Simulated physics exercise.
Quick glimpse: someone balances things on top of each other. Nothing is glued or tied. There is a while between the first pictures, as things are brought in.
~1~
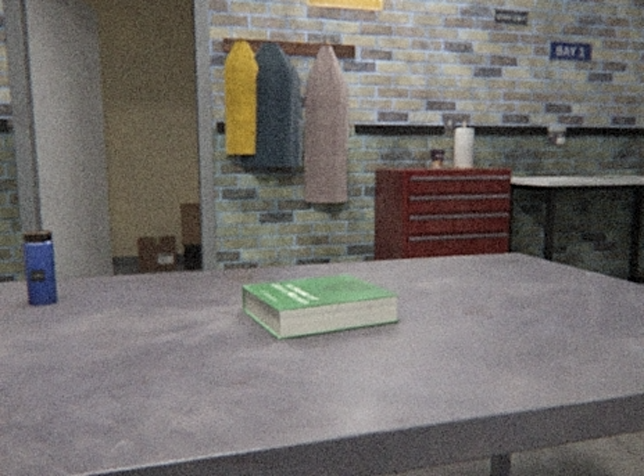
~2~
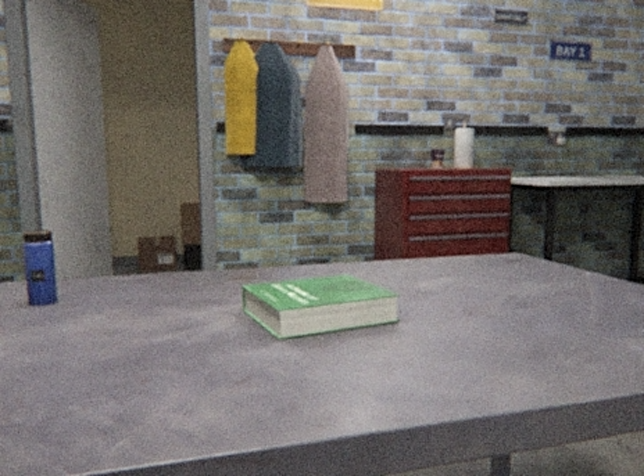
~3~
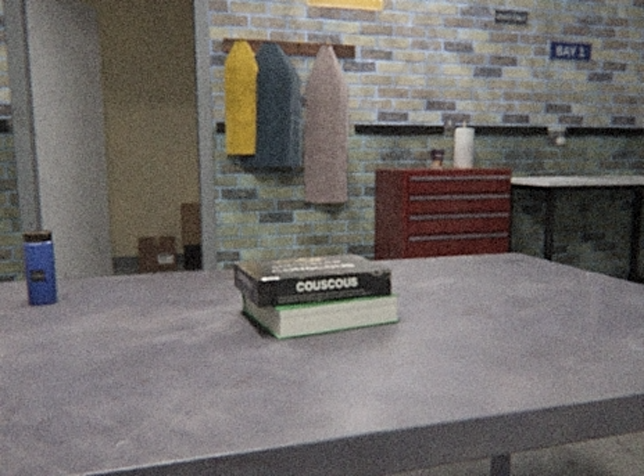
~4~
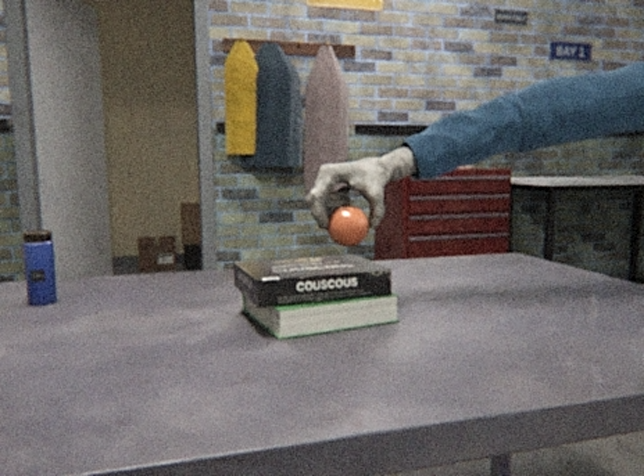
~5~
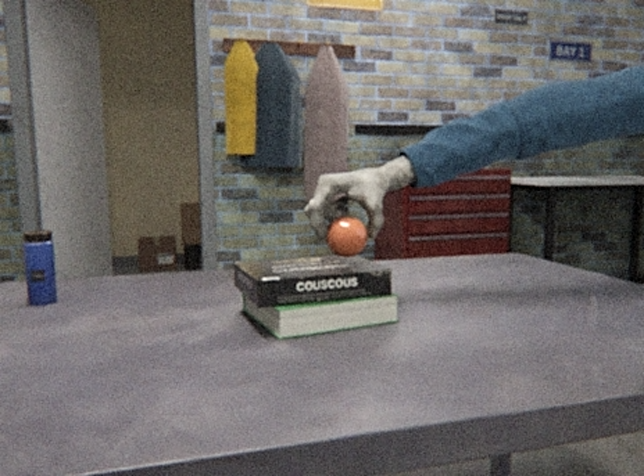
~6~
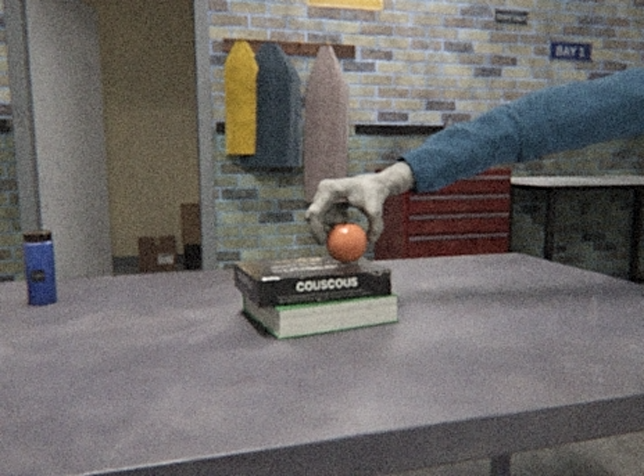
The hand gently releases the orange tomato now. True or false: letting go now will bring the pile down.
False.
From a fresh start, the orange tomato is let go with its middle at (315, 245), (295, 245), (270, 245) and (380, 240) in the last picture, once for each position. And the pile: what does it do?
Outcomes in order: No collapse, no collapse, no collapse, a collapse.
Then, 0.60 s on from there, things are still on the move.
Then, 1.50 s on from there, no change.
Then, 2.40 s on from there, orange tomato resting near (347, 242).
In the end, all 4 unmoved. At the end, from the last picture's camera, orange tomato near (347, 242). The pile stays up.
